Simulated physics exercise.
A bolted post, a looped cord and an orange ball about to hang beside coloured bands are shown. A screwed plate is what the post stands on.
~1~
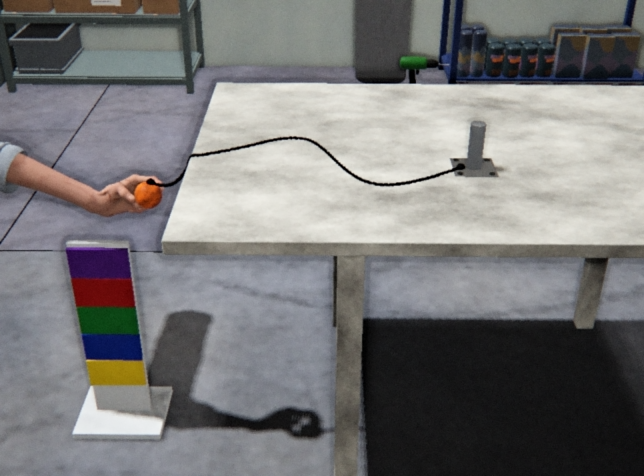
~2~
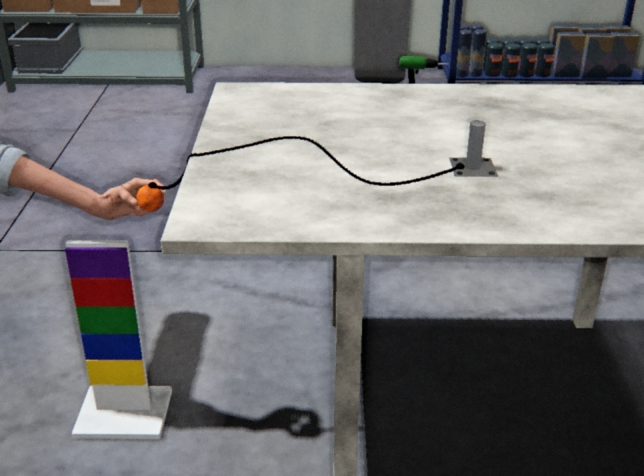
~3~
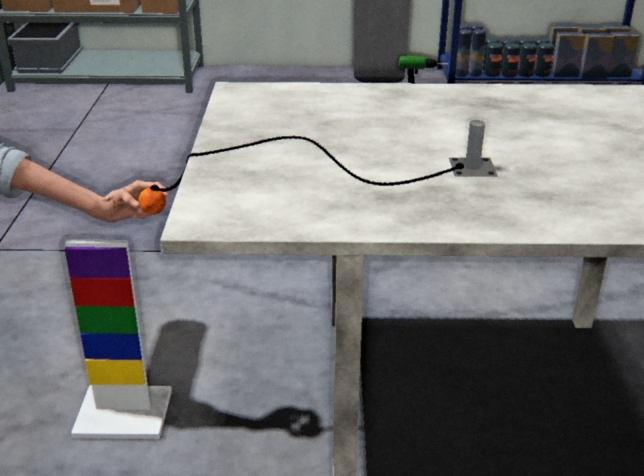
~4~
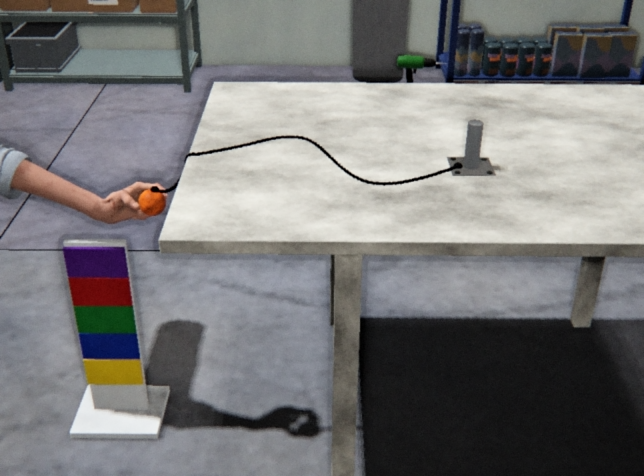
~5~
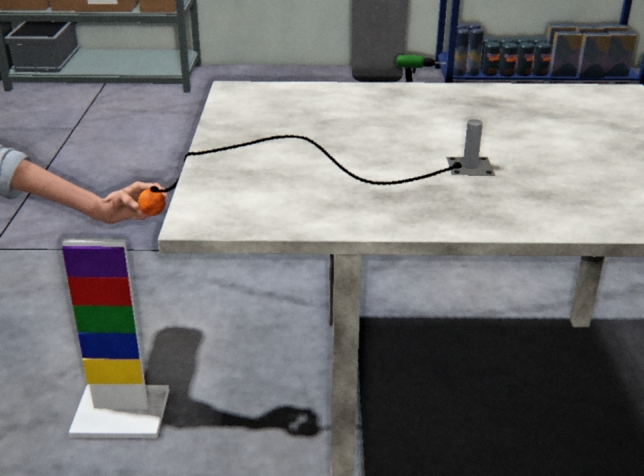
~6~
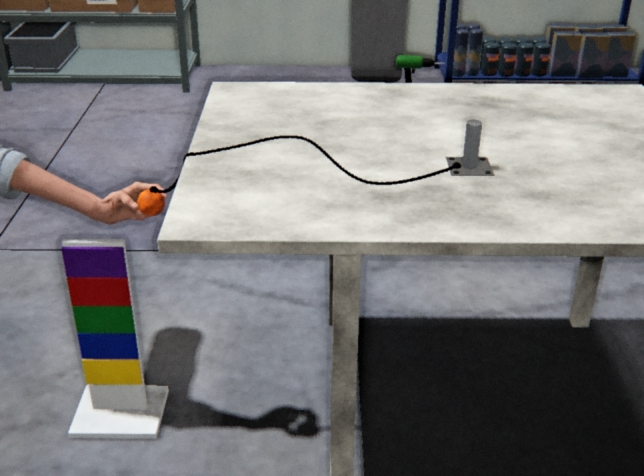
In a workshop with shelving along the back wall, seen from slightly above, a pale, mottled table stands on a grey floor. A black cord curves across its top from a short grey post on a plate to an orange ball held by a hand at the left edge, above an upright board banded purple, red, green, blue and yellow. The hand and ball barely shift, the cord keeps its curve, and the view drifts very slightly.
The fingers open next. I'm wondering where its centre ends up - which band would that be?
That would be the red band.
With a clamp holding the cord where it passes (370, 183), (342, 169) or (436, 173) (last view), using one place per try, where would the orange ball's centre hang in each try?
It would sit near (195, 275) the first time, (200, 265) the second and (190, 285) the third.
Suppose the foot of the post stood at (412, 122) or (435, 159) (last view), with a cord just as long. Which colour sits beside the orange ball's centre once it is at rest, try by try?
Green; green.
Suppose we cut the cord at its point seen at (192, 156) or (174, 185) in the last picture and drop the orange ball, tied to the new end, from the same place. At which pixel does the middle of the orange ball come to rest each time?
Case by case: Roughly (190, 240), then roughly (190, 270).
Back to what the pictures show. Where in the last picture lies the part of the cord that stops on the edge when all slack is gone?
You'll find it close to (259, 141).
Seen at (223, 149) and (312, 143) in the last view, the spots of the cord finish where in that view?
End positions: About (186, 201) and about (247, 161).
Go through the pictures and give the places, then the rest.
In the first picture, orange ball (149, 195); purple (98, 265); red (103, 293); green (108, 322); blue (112, 348); yellow (116, 374).
In the second picture, orange ball (151, 199); cord through (432, 177) (365, 181) (326, 152) (272, 140) (210, 153).
In the third picture, orange ball (152, 201).
In the fourth picture, orange ball (153, 202); cord through (430, 176) (363, 181) (324, 151) (270, 139) (208, 153).
In the fifth picture, orange ball (152, 202).
In the sixth picture, orange ball (151, 203); cord through (429, 176) (362, 180) (323, 151) (269, 139) (207, 153).
A little later, ball near (171, 287); level with red.
Next, ball near (223, 287); level with red.
Later still, ball near (199, 291); level with red.
When it is over, ball near (189, 294); level with red. Its middle rests at the red band.
